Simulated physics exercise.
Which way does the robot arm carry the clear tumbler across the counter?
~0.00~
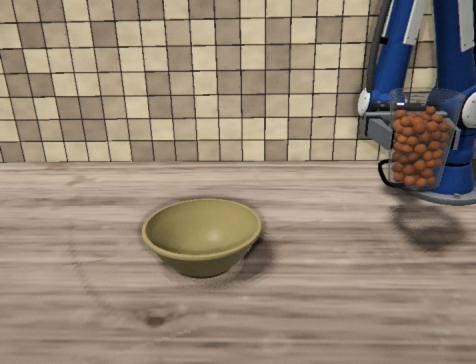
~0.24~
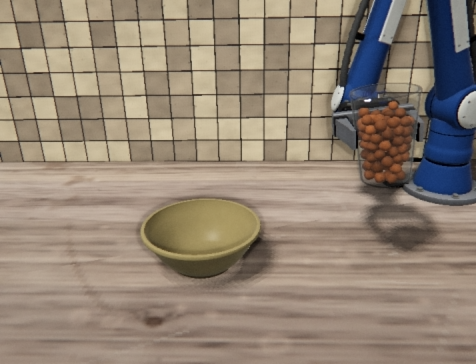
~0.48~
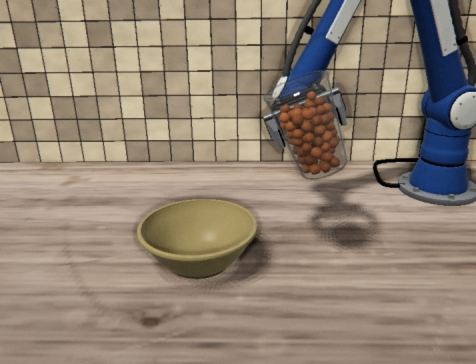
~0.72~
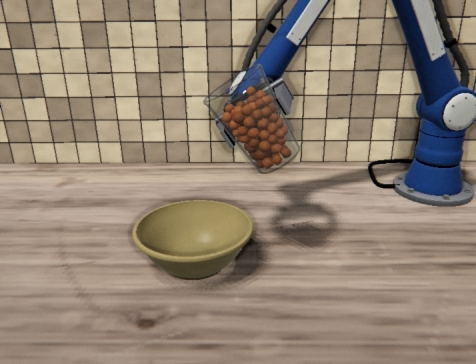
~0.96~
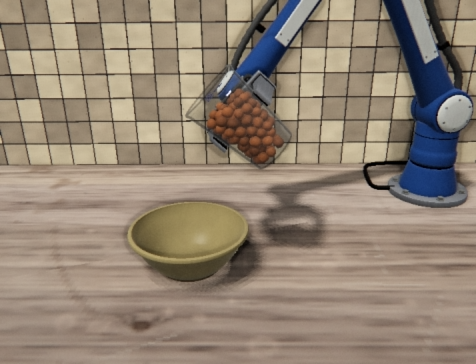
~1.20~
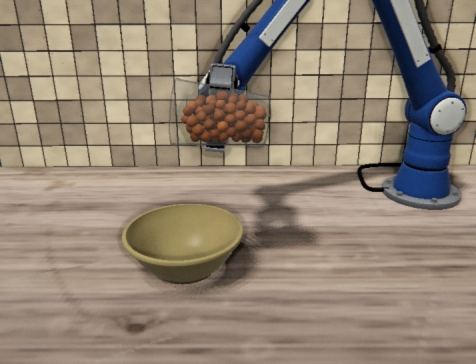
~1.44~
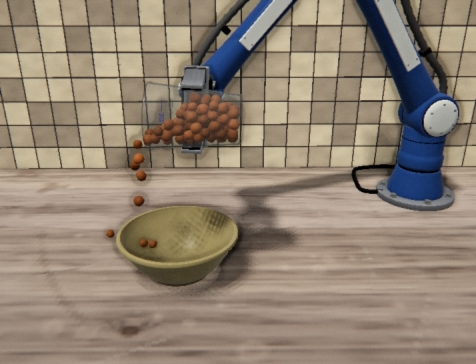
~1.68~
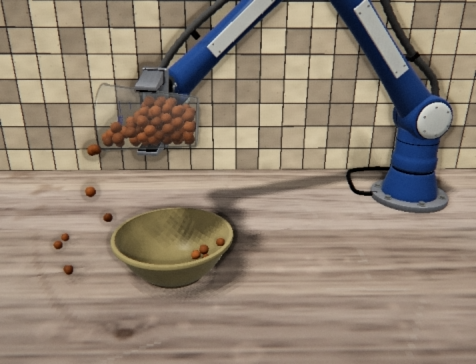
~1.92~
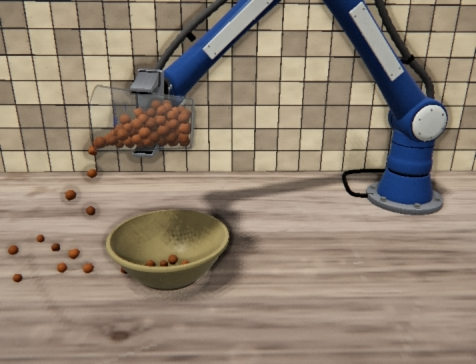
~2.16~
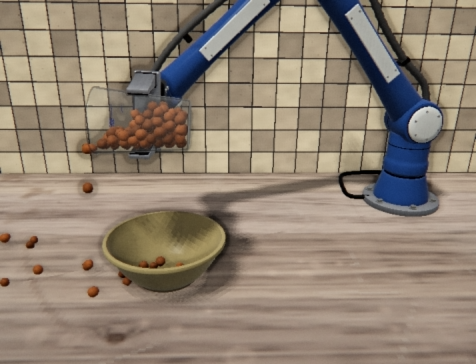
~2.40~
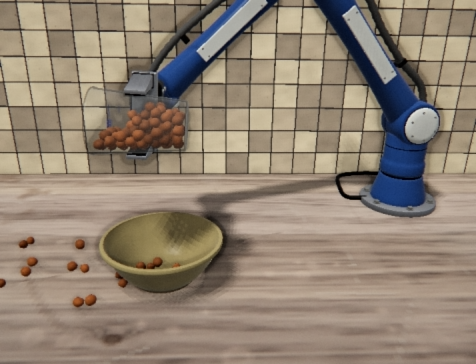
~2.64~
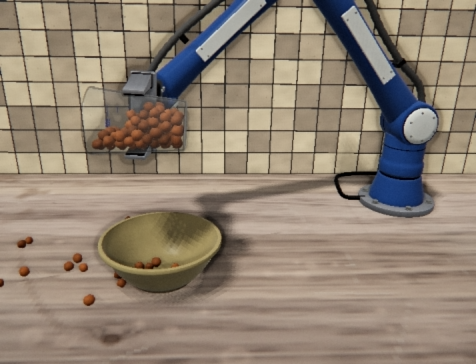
The arm carries the tumbler to the left, from the right side of the view to above the green bowl and slightly past it.
